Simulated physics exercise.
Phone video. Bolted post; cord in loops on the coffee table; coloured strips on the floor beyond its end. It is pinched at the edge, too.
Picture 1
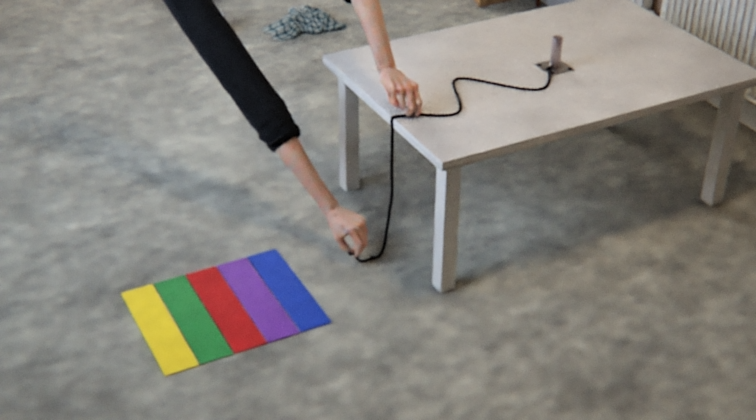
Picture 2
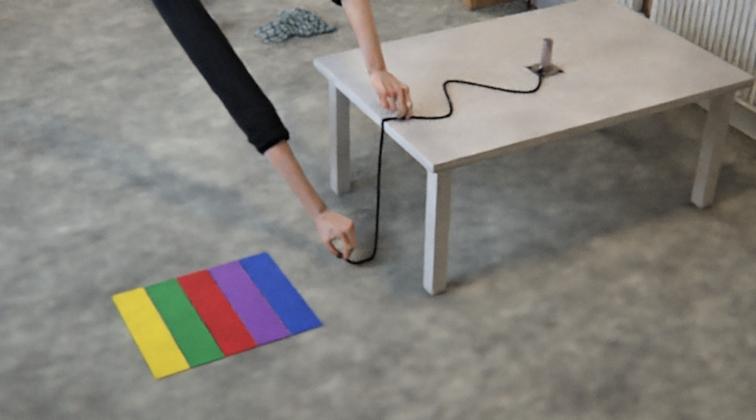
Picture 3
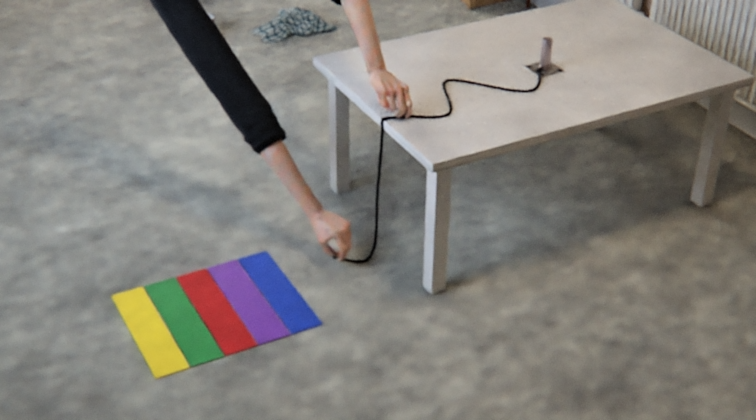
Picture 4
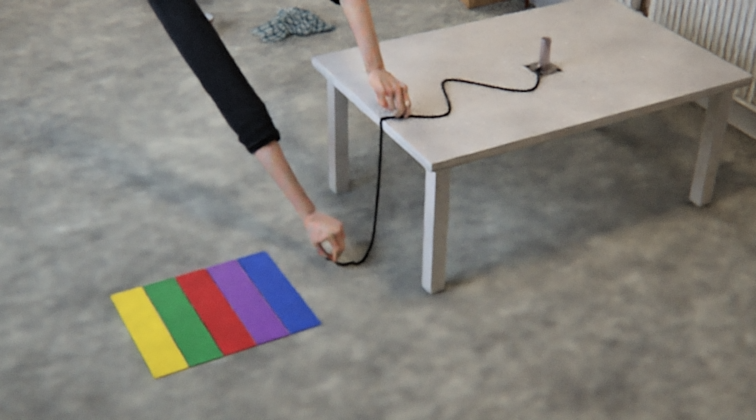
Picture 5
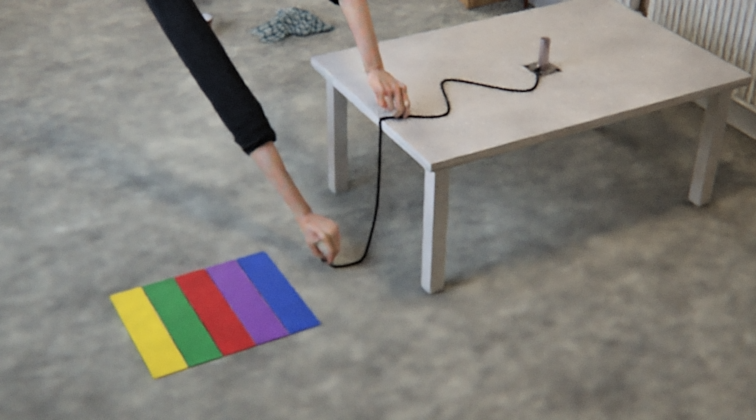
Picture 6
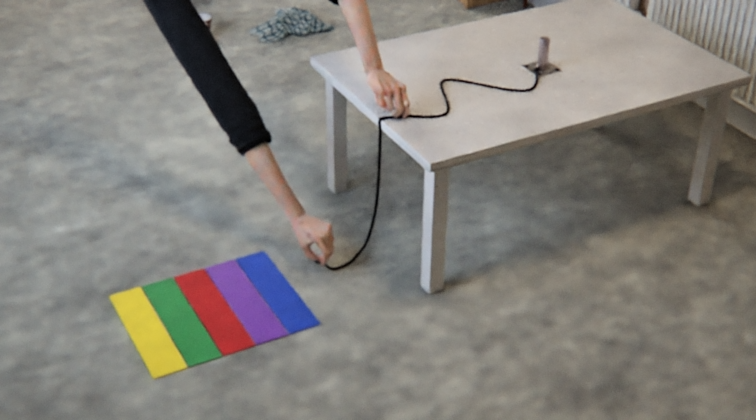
The video shows one hand pinching a black cord at the edge of a coffee table while the other holds its hanging end near the floor and moves it slightly left, toward coloured strips lying on the floor.
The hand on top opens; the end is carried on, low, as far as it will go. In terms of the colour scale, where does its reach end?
At yellow.
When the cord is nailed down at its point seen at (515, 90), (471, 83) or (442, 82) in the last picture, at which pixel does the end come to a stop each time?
That would be (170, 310) for the first, (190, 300) for the second and (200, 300) for the third.
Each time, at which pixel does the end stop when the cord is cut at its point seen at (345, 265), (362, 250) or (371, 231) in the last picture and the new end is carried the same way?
Try by try: (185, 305), (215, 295) and (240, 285).
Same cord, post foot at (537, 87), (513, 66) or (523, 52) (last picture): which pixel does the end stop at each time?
Near (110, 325); near (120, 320); near (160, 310).
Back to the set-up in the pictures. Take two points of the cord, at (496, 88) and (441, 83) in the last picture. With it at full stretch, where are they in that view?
(469, 88) and (416, 102), roughly.
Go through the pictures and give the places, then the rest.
The first frame shows end (354, 254); blue (306, 313); purple (274, 323); red (242, 333); green (208, 344); yellow (173, 355).
The second frame shows end (343, 257); cord through (539, 87) (476, 84) (450, 102) (401, 117) (379, 176) (376, 237).
The third frame shows end (339, 257).
The fourth frame shows end (332, 259); cord through (537, 86) (474, 83) (448, 101) (399, 116) (379, 174) (373, 236).
The fifth frame shows end (327, 260).
The sixth frame shows end (321, 262); cord through (535, 85) (473, 83) (447, 101) (398, 116) (379, 174) (369, 237).
Soon after, end near (209, 295); over red.
After that, end near (169, 308); over green.
At the stop, end near (145, 315); over yellow. It halts on the yellow strip.
